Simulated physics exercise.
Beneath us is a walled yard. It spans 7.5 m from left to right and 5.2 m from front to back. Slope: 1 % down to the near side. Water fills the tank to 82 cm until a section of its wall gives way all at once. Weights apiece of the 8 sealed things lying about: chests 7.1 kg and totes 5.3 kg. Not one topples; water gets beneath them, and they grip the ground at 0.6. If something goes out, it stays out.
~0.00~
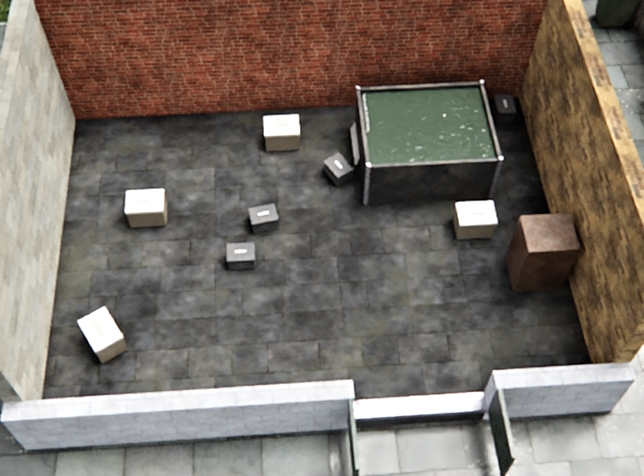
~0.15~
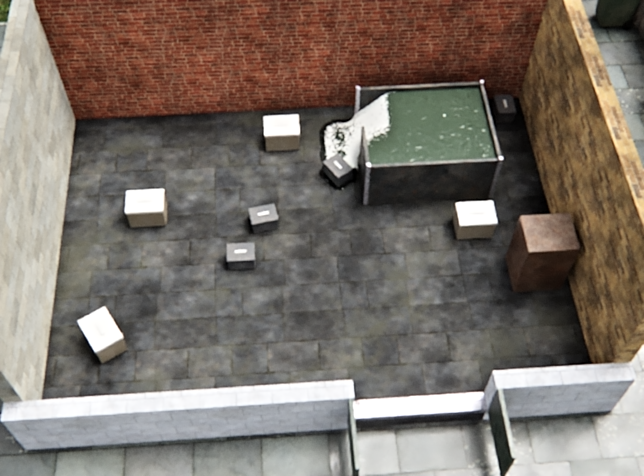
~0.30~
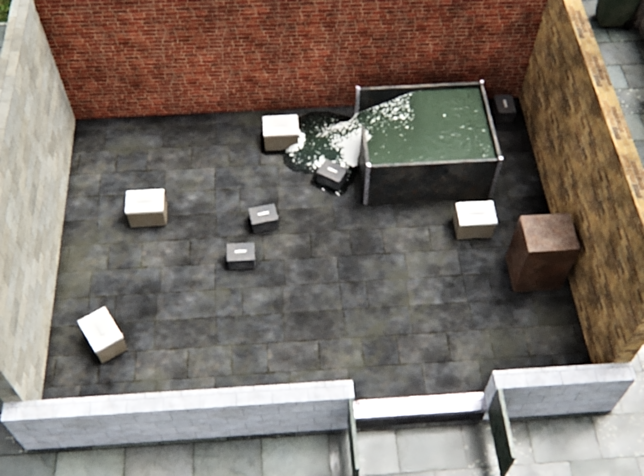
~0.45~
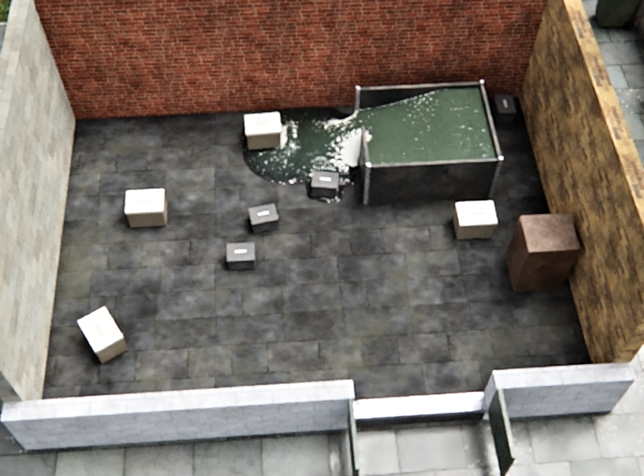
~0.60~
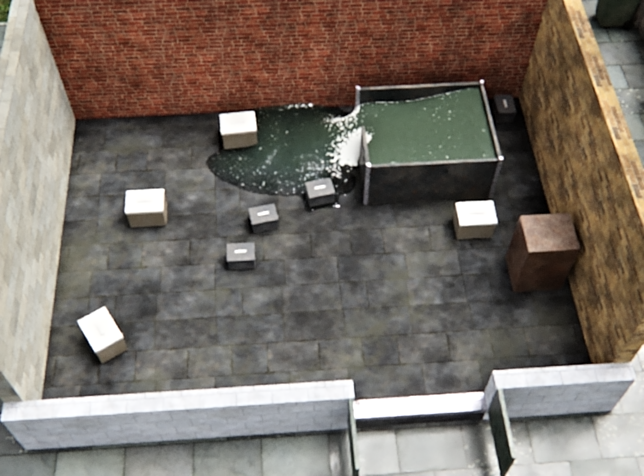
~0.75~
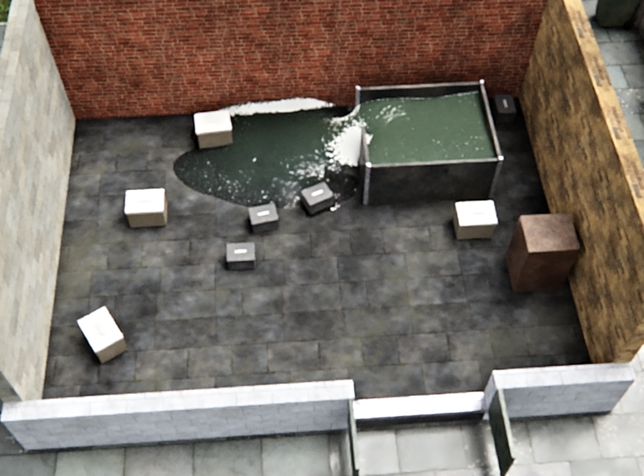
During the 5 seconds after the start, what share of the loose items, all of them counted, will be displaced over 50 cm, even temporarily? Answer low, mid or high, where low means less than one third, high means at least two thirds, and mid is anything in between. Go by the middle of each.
Mid.
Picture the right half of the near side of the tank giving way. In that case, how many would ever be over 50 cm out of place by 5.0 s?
You'd get 1 in that case.
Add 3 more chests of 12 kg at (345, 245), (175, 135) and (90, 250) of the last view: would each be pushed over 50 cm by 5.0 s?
Below, above, above.
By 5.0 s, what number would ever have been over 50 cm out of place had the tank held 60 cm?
It would come to 3 of them.
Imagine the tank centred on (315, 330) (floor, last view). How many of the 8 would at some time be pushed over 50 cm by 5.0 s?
That gives 3 of them.
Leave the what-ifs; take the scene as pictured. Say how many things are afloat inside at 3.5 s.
Then: 3.
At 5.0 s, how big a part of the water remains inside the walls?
About 100 in a hundred parts of the water.
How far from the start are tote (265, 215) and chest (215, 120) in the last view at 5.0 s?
40 cm, then 300 cm.
After 1.1 s 2 of 8 are over 50 cm from their spots; 0 afloat.
After 2.2 s 3 of 8 are over 50 cm from their spots; 2 afloat.
After 3.5 s 4 of 8 are over 50 cm from their spots; 3 afloat.
After 5.0 s 4 of 8 are over 50 cm from their spots, and 4 have been at some point; 3 afloat.
